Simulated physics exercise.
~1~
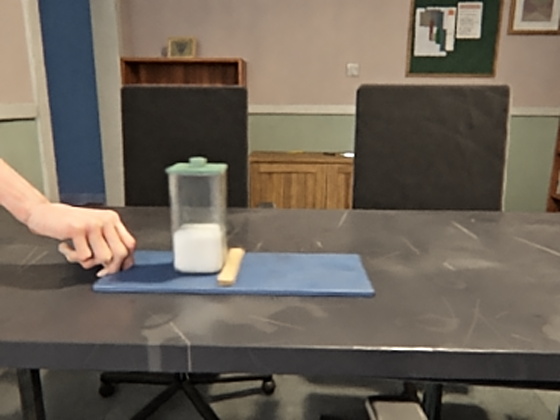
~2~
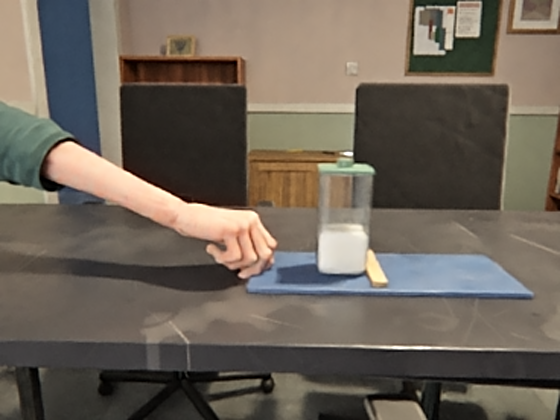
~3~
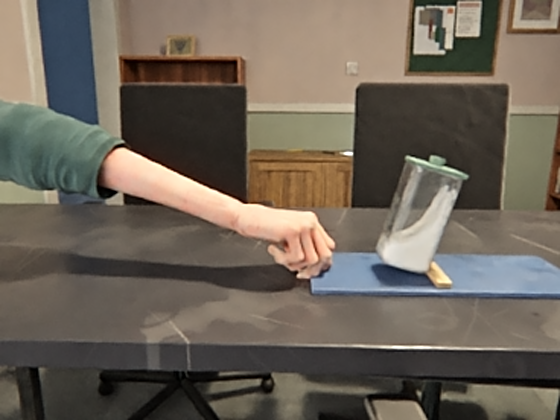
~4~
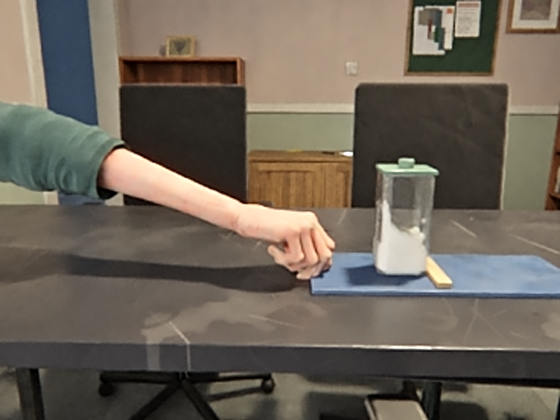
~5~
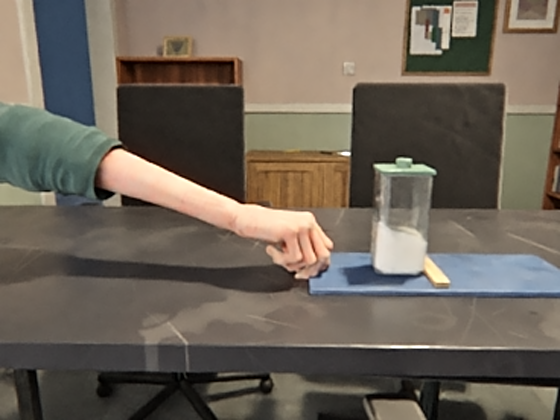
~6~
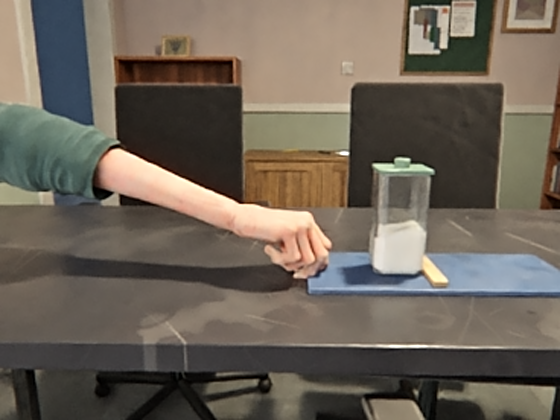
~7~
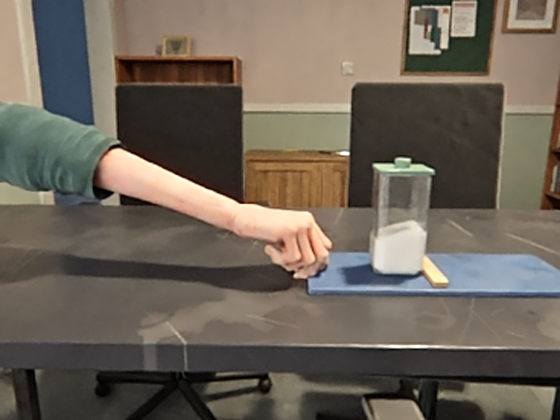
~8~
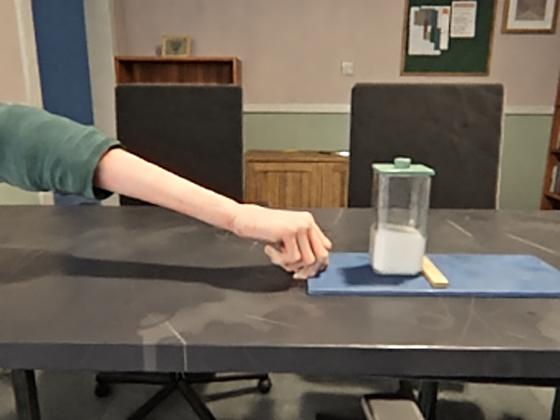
A clear canister with a green lid, partly filled with white liquid, tipped to the right against a small wooden strip as a hand slid its blue board rightward and stopped, then it rocked back upright and stayed standing.
